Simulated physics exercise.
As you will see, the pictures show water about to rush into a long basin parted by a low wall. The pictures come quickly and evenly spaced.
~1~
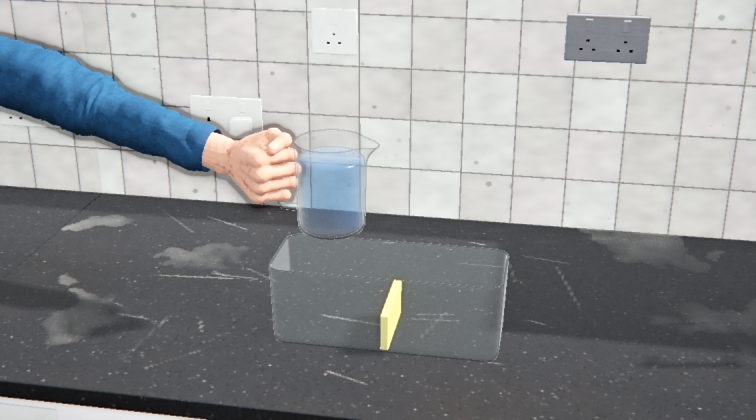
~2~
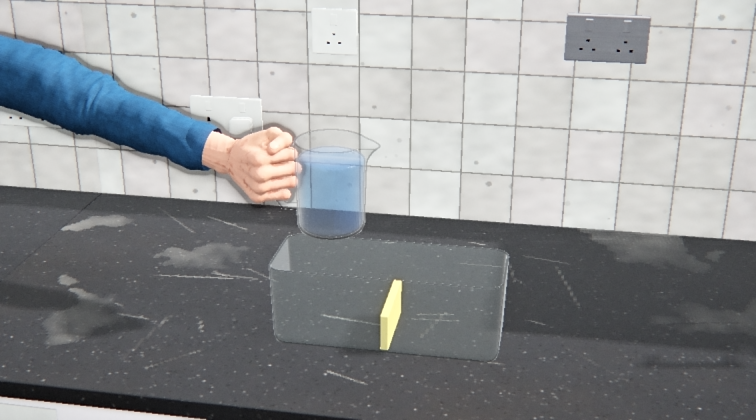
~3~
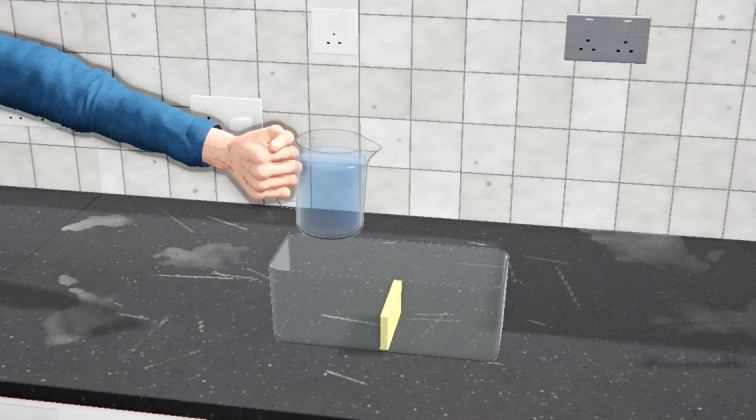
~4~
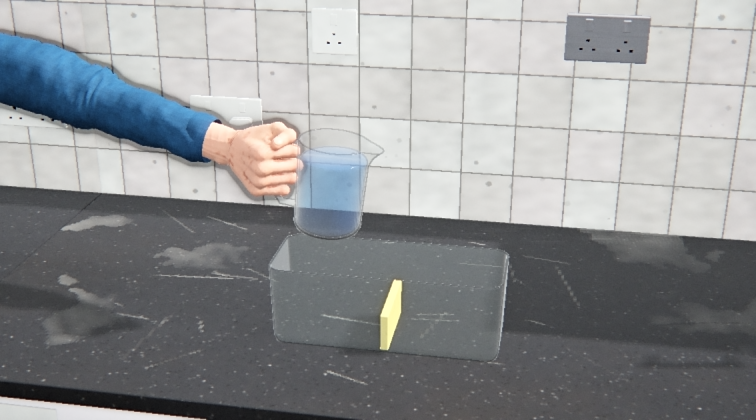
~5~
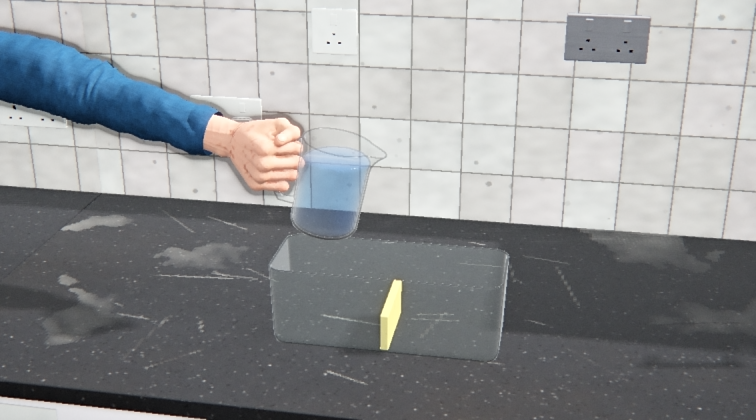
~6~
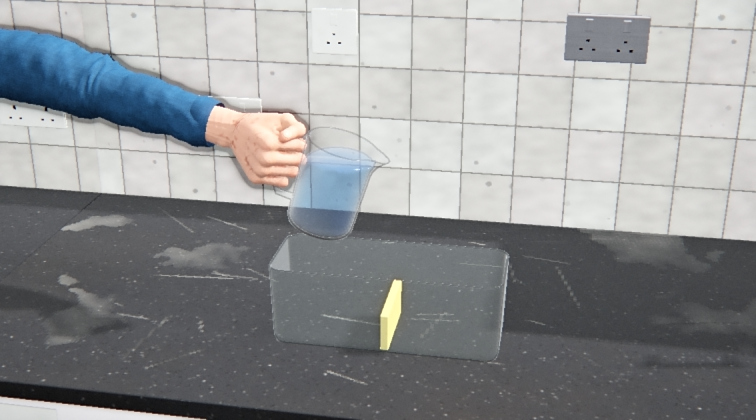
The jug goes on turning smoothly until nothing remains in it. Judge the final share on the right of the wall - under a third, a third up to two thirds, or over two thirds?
It is over two thirds.
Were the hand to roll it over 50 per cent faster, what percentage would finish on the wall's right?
It comes to 90 per cent or so.
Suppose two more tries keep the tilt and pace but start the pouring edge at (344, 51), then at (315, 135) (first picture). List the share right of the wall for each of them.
Close to 80 % for the first start and close to 5 % for the second.
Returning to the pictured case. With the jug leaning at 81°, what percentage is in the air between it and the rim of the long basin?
I'd say some 15 per cent.
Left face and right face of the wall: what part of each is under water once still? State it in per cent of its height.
Levels: Left around 10 per cent, right around 70 per cent.
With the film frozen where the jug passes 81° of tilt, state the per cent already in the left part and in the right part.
Roughly 0 per cent on the left, roughly 10 per cent on the right.
A moment on, the jug is tipped on its side and 76 per cent is still to pour, 0 is left of the wall and 8 right of it.
Next, the jug is tipped right over and 19 per cent is still to pour, 3 is left of the wall and 65 right of it.
Then the jug is tipped right over and 1 per cent is still to pour, 8 is left of the wall and 90 right of it.
Later the jug is tipped right over and 0 per cent is still to pour, 8 is left of the wall and 91 right of it.
At rest 8 per cent lies left of the wall, 91 right of it and 1 outside.
